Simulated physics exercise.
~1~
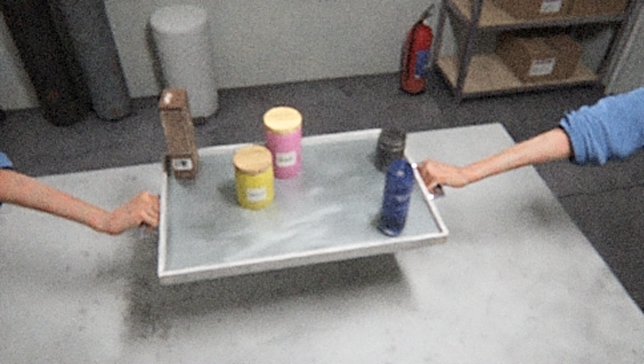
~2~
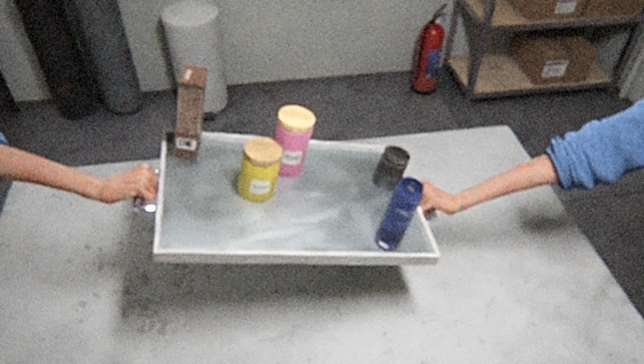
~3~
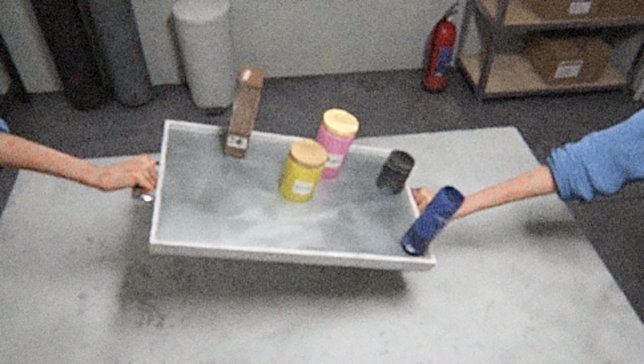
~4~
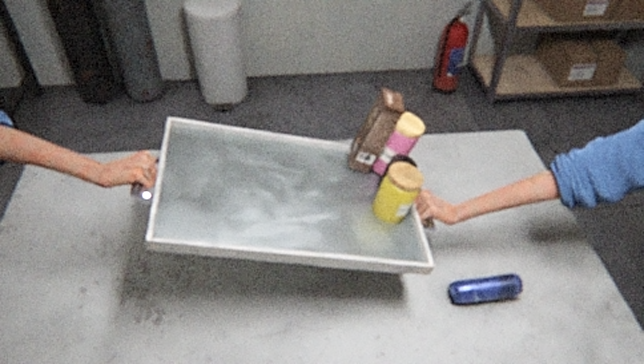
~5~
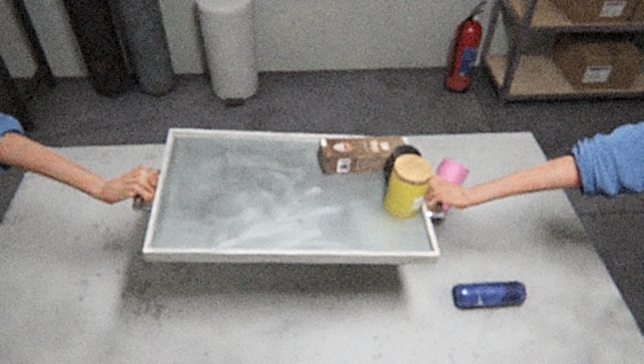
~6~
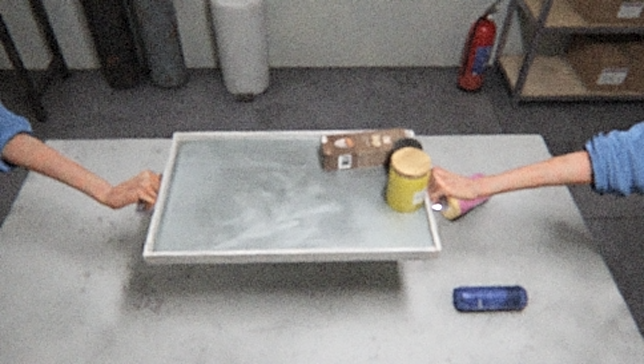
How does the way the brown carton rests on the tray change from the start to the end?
At the start the brown carton stands upright on the tray, and by the end it is lying on its side.
Two hands tilt a tray right, sliding its items, and two fall off before it levels.
